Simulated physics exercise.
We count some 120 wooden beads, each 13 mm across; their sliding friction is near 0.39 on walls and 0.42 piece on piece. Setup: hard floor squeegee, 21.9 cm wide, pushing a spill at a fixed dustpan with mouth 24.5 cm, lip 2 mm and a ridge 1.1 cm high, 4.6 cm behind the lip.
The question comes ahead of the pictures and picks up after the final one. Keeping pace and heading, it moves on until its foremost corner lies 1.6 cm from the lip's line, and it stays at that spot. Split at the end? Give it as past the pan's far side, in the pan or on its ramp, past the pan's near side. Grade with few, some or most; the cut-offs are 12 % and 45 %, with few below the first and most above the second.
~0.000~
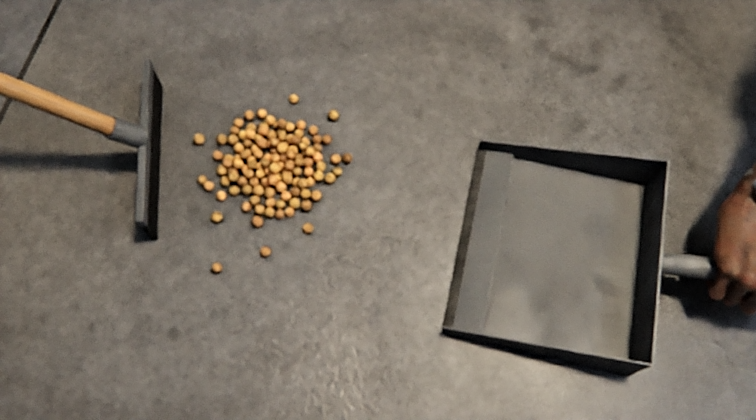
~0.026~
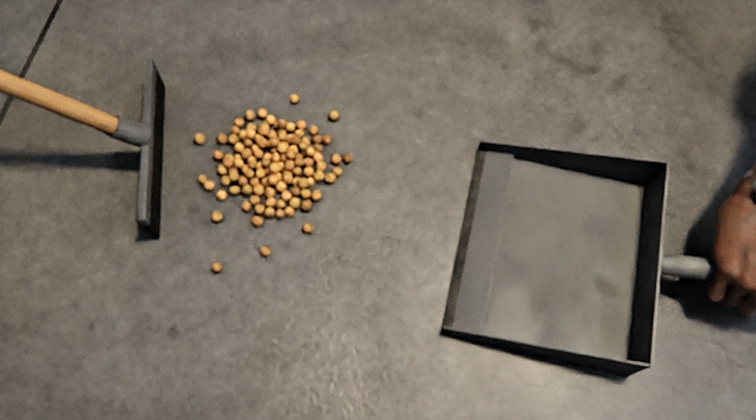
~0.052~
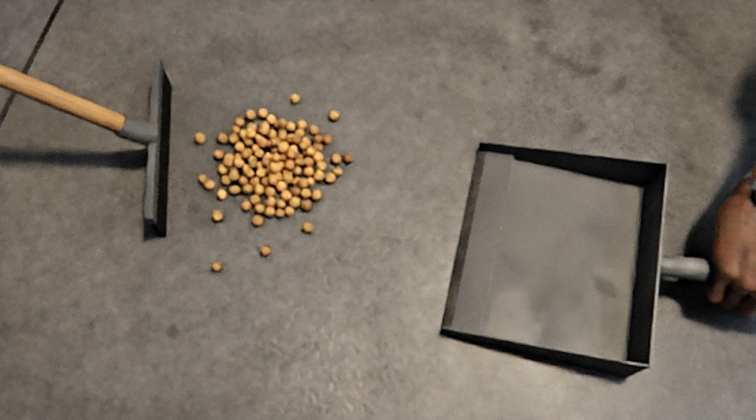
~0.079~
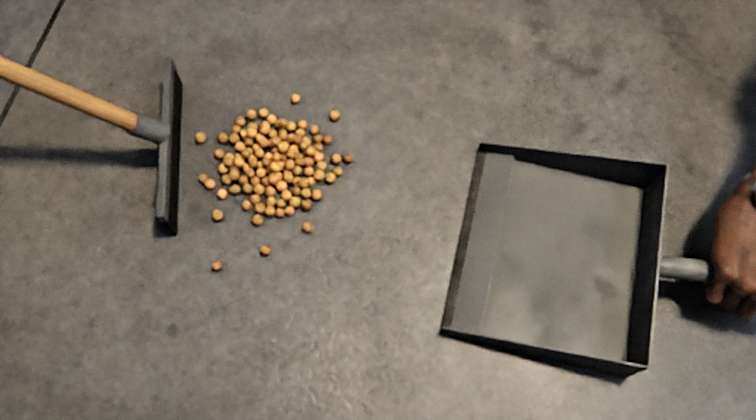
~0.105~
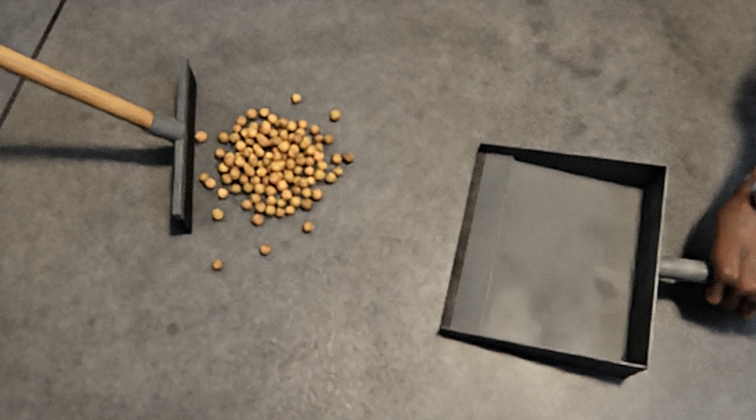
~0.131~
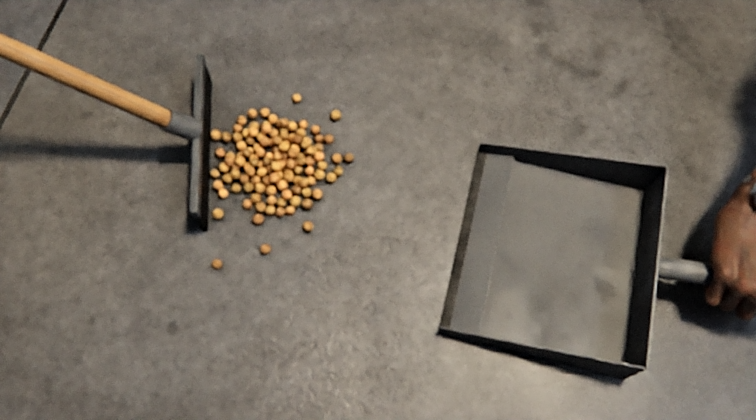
Far side: Most; pan: Some; near side: Few.
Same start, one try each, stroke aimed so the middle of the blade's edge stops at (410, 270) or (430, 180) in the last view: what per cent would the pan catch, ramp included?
Around 15 per cent, and around 25 per cent.
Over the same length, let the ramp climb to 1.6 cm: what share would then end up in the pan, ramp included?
Roughly 15 per cent.
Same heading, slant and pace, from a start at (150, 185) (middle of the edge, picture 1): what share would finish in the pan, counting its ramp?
It would come to about 20 in a hundred.
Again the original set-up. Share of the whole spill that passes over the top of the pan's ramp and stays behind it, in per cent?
Near 10 per cent, I'd say.
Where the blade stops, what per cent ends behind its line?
Near 15 percent, give or take.
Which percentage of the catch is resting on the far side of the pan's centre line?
Roughly 90 in a hundred.
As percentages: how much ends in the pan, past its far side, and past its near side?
In per cent - far side 50, pan 20, near side 5.
Then, at 0.34 s, middle of the blade 19 cm from the lip; 0 % over the lip, far side 20 %, near side 0 %.
Then, at 0.48 s, middle of the blade 10 cm from the lip; 0 % over the lip, far side 40 %, near side 0 %.
After 0.75 s, middle of the blade 5 cm from the lip; 25 % over the lip, far side 50 %, near side 0 %.
In the end, at 1.6 s, far side 50 %, pan 20 %, near side 5 %, in front of the lip or behind the blade 30 %.
